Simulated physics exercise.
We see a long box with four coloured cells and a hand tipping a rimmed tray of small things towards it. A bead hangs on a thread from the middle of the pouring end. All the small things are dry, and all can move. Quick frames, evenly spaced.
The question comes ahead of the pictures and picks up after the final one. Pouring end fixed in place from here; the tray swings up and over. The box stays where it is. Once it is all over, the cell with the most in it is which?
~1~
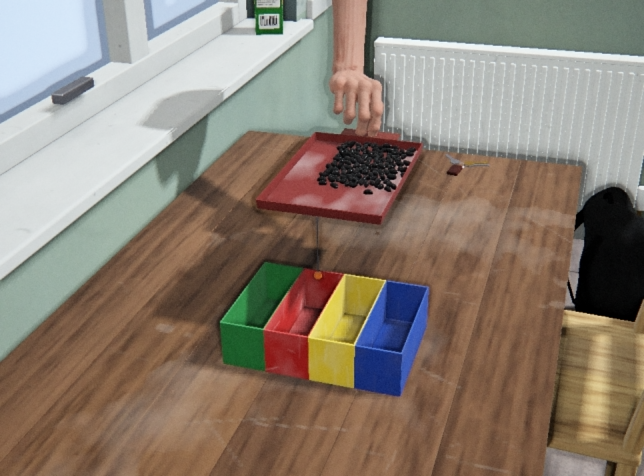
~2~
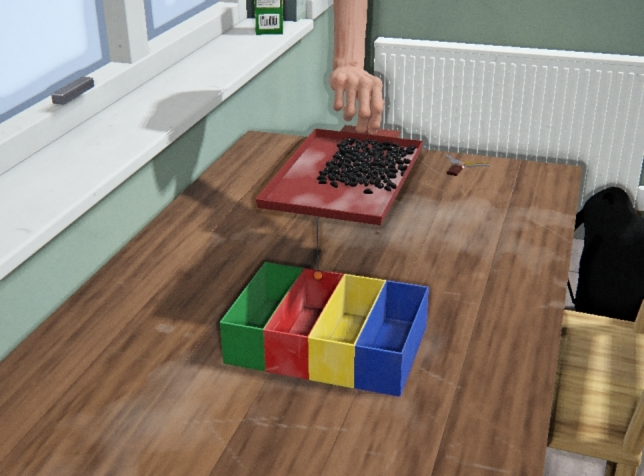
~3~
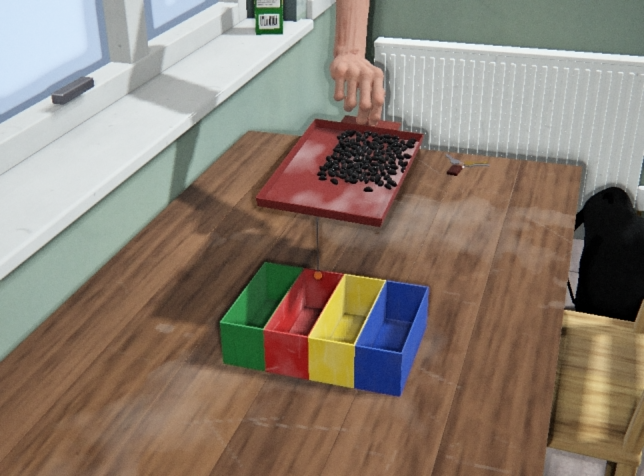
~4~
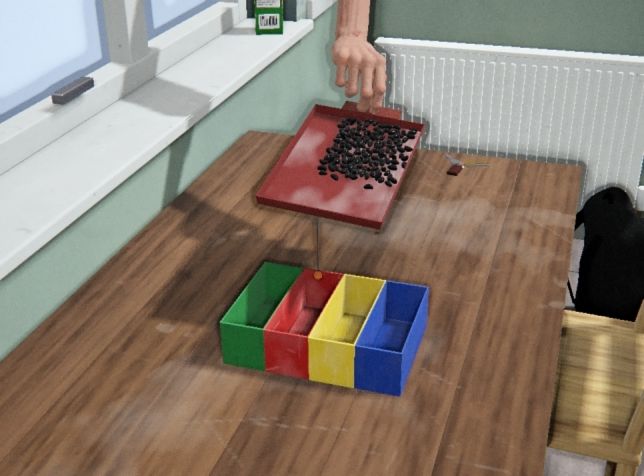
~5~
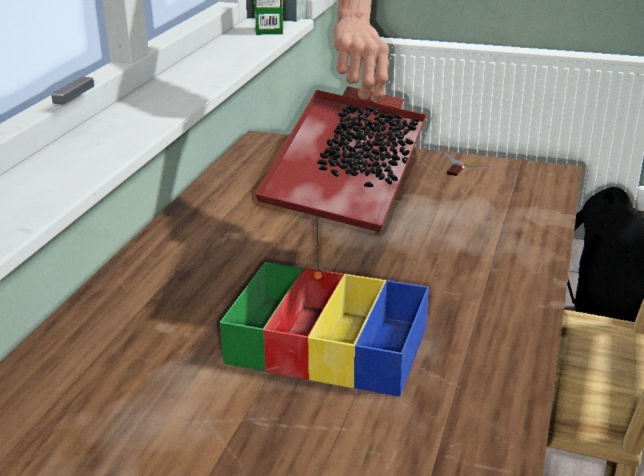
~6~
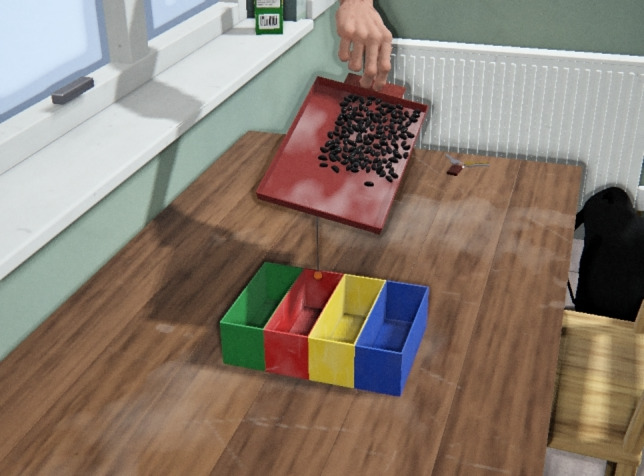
It is the yellow cell that has the most.
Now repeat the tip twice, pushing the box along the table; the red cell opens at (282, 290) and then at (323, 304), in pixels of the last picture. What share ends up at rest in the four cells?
It would be roughly 90 per cent in the first placement and roughly 100 per cent in the second.
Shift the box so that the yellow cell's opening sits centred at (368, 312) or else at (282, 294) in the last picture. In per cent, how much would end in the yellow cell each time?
70 per cent the first time, 0 per cent the second time.
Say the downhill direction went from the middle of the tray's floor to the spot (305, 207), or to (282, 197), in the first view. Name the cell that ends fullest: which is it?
The green one, then green.
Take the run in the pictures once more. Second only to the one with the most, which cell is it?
The runner-up: The cell in blue.
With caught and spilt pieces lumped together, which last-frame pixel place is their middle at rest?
Near pixel (358, 341).
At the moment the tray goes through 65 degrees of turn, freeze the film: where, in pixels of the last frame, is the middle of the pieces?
Roughly (368, 197).
Soon, tray tipped steeply; nearly all on the tray; a stray few in the yellow cell; a small part falling or outside the box.
A while on, tray tipped past a quarter turn; about a quarter on the tray; about half in the yellow cell; about a quarter in the blue cell; a stray few in the red cell; a small part falling or outside the box.
Towards the end, tray tipped past a quarter turn; about two thirds in the yellow cell; about a quarter in the blue cell; a small part in the red cell.
Finally, tray tipped past a quarter turn; about two thirds in the yellow cell; about a quarter in the blue cell; a small part in the red cell; none in the green cell.
